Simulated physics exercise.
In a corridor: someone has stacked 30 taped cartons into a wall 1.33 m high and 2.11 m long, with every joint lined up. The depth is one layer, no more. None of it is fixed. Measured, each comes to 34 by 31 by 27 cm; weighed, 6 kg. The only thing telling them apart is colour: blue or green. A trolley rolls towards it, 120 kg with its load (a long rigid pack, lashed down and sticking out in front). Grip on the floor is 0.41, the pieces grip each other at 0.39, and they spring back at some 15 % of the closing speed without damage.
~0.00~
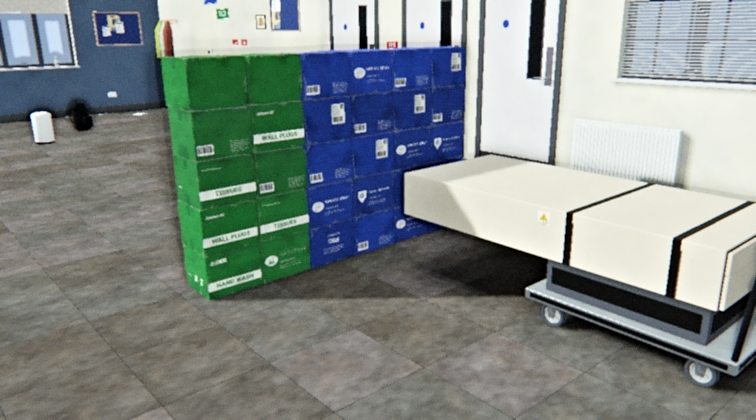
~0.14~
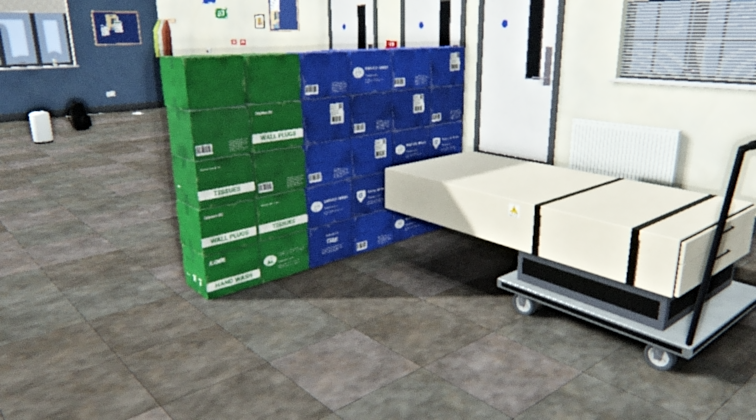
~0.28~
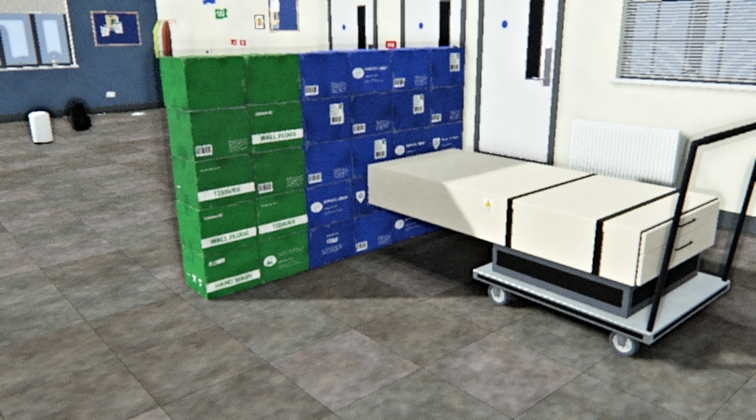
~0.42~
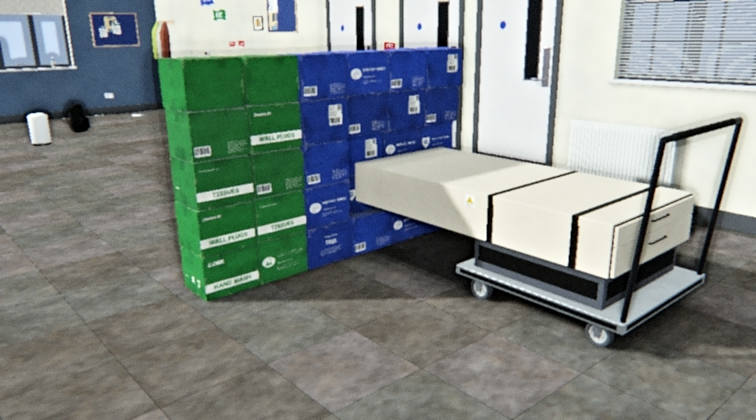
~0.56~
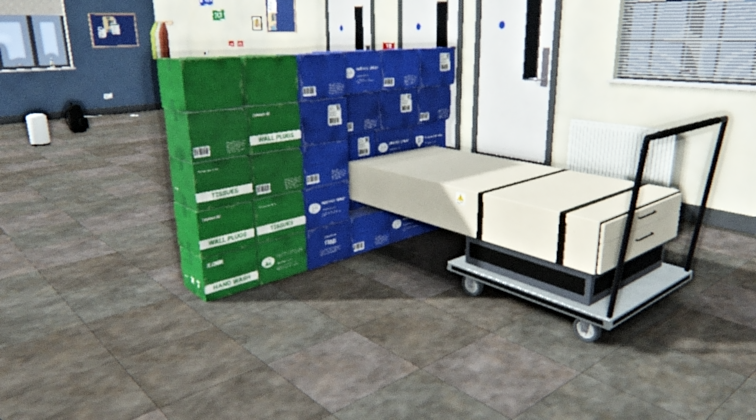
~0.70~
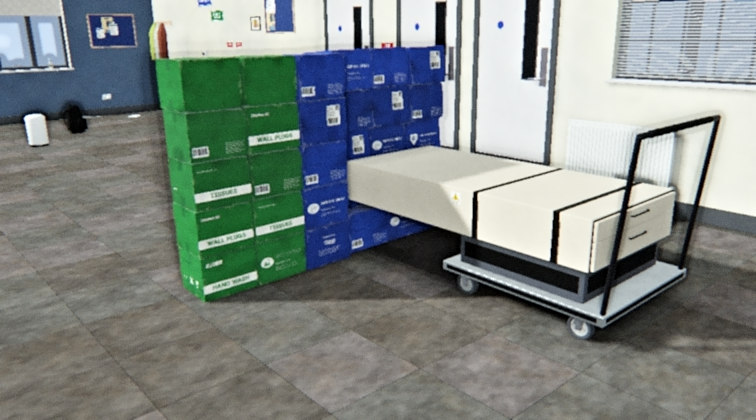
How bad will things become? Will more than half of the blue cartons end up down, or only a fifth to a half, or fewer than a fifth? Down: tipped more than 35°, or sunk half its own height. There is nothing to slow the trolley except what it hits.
More than half of them.
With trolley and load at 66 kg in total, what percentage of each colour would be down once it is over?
Colour by colour that makes blue 0, green 0 percent.
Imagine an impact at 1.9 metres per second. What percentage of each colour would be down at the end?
Then blue 60, green 0 per cent.
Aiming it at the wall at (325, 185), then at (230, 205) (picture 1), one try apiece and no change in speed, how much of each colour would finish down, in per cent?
First try then second: Blue 40 and 0, green 40 and 80 per cent.
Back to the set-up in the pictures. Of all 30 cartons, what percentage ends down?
40%.
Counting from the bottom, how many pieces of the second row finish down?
I count 3 down there.
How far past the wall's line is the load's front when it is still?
It sits some 20 cm past it.
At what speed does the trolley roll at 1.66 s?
Roughly 0.0 m/s.
After 0.92 s, load 19 cm past the wall's line, still rolling; none of the 20 blue cartons down (0 of 30 in all colours); top blue carton leaning 11°.
After 1.22 s, load 19 cm past the wall's line, stopped; 4 of the 20 blue cartons down (4 of 30 in all colours); top blue carton leaning 30°, 8 cm lower.
After 1.44 s, load 19 cm past the wall's line, stopped; 12 of the 20 blue cartons down (12 of 30 in all colours); top blue carton leaning 59°, 39 cm lower.
After 1.66 s, load 19 cm past the wall's line, stopped; 12 of the 20 blue cartons down (12 of 30 in all colours); top blue carton on its side.
At rest (2.4 s), load 19 cm past the wall's line, stopped; 12 of the 20 blue cartons down (12 of 30 in all colours); top blue carton on its side; top green carton unmoved. That is 60 per cent. As the last picture would show them, middles, top blue carton near (231, 189), top green carton near (200, 83).
